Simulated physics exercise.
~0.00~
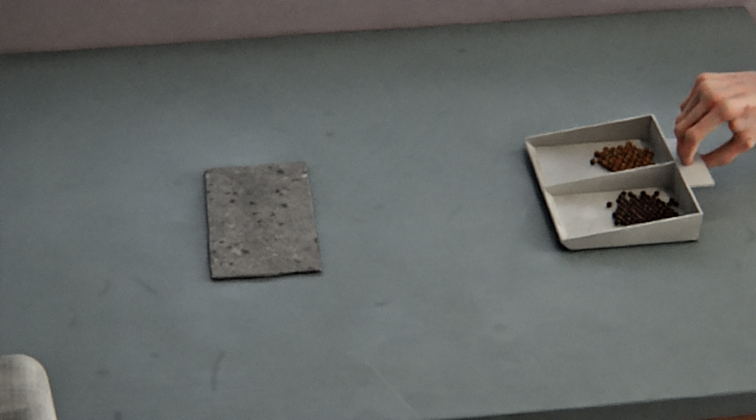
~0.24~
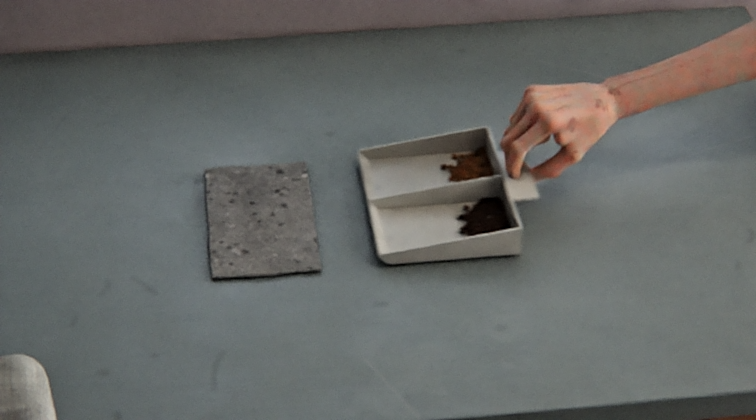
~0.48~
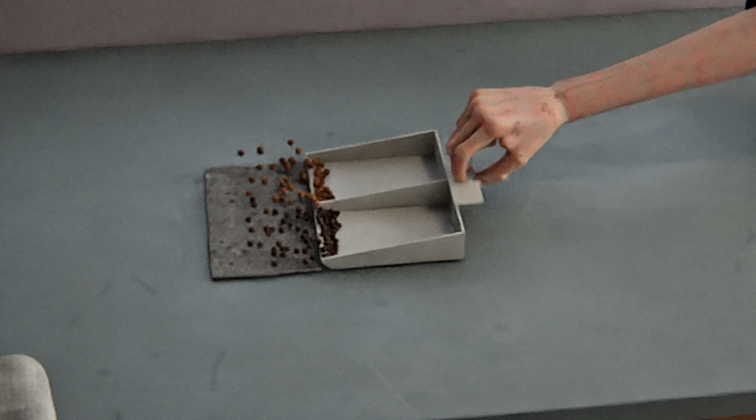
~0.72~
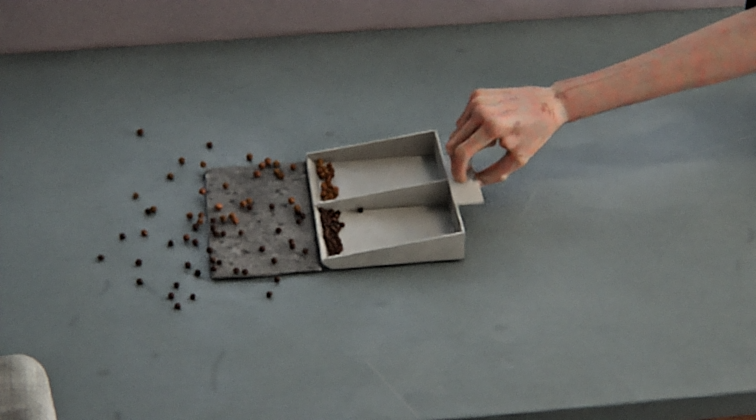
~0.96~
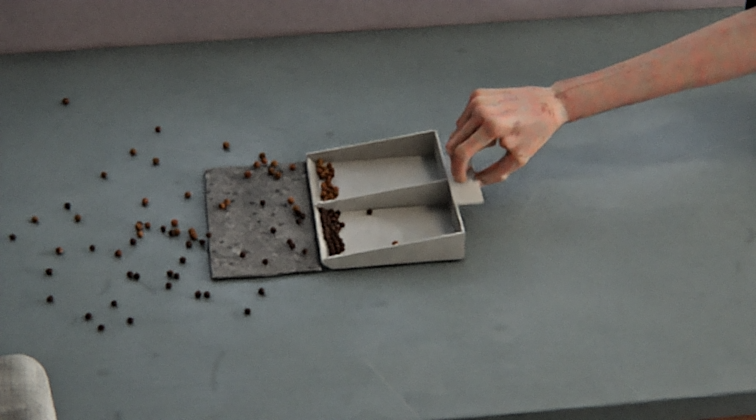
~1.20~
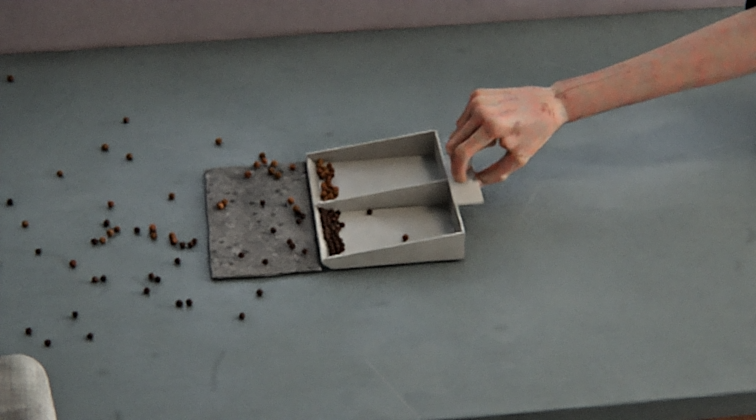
A hand pushes a divided tray left into a slab, scattering small brown balls beyond.
